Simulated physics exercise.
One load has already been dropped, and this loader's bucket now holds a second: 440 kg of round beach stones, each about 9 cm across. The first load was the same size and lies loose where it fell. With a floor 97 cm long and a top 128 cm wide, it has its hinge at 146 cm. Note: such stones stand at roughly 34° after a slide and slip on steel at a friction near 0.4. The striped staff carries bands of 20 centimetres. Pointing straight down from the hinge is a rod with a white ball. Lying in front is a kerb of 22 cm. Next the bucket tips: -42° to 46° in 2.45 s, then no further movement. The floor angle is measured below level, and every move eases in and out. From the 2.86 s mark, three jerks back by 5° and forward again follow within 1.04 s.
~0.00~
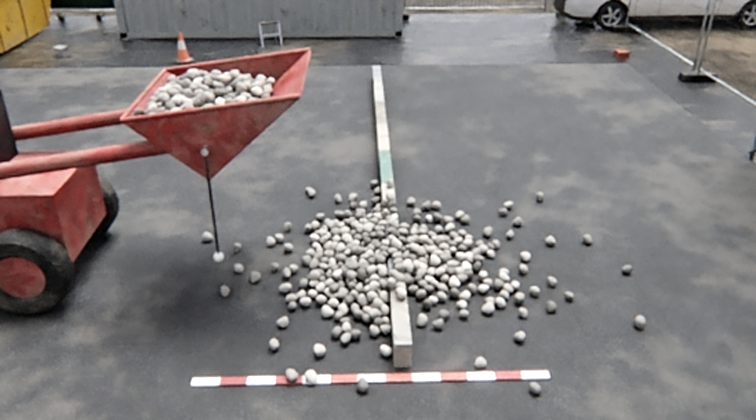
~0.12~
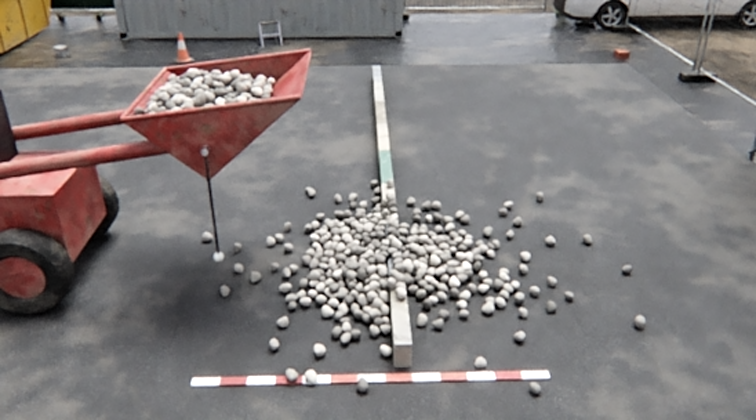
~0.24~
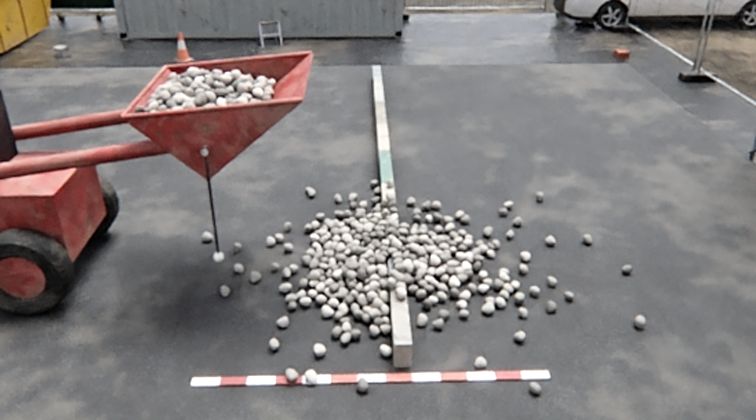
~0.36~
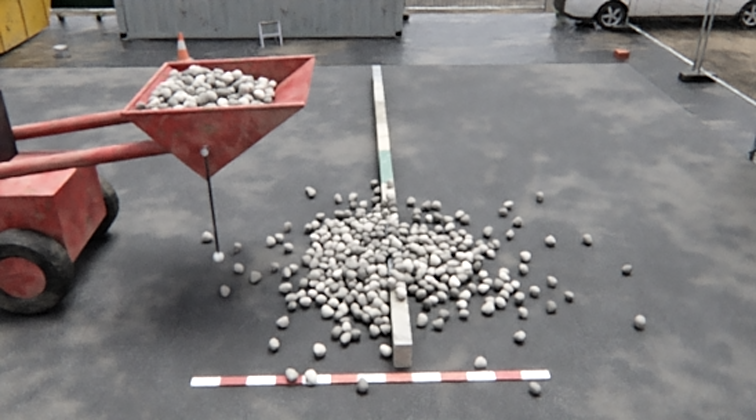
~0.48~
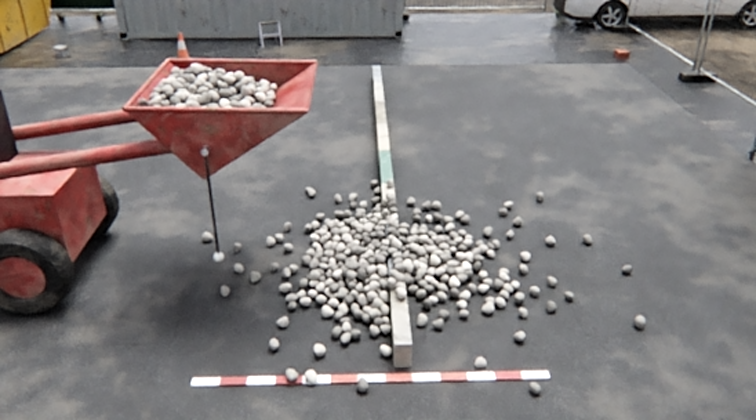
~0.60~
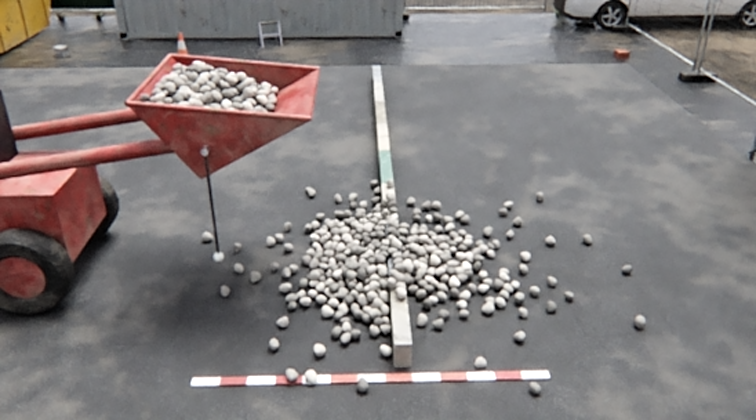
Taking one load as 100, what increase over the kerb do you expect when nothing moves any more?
2 out of 100.
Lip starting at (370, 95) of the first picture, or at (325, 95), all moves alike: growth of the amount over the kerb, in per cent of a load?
About 55 per cent for the first, 10 per cent for the second.
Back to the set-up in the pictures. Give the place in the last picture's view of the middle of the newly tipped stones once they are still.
The middle ends up near (332, 252).
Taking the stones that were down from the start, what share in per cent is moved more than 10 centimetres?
Roughly 15 % of them.
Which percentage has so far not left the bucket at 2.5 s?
Held: Around 0 % of the load.
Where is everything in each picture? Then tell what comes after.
Lip at (300, 96), floor tilted -42°, highest stones at (214, 80). The earlier load is highest near (393, 241), 27 cm above ground level, 68 % on this side of the kerb, 32 % over the kerb, in the first frame.
The bucket is at -41°, its lip at (300, 97); the top of the load is at (209, 80); the stones move at 0.0 m/s on average, in the second frame.
Lip at (302, 100), floor tilted -40°, highest stones at (208, 79); the stones move at 0.1 m/s on average, in the third frame.
Lip at (305, 105), floor tilted -37°, highest stones at (199, 79); the stones move at 0.1 m/s on average, in the fourth frame.
The bucket is at -33°, its lip at (308, 111); the top of the load is at (189, 77); the stones move at 0.1 m/s on average, in the fifth frame.
Lip at (311, 119), floor tilted -29°, highest stones at (186, 74); the stones move at 0.2 m/s on average, in the sixth frame.
After 1.8 s the floor is at 32°; in per cent of one load, 83 in the bucket, 85 on this side of the kerb, 32 over the kerb; the foremost stones are at (571, 255).
After 2.5 s the floor is at 46°; in per cent of one load, 1 in the bucket, 166 on this side of the kerb, 33 over the kerb; the foremost stones are at (571, 255).
After 4.3 s the floor is at 46°; in per cent of one load, 0 in the bucket, 166 on this side of the kerb, 34 over the kerb; the foremost stones are at (571, 255).
After 7.2 s the floor is at 46°; in per cent of one load, 0 in the bucket, 166 on this side of the kerb, 34 over the kerb; the foremost stones are at (571, 255). Net gain over the kerb, 2.
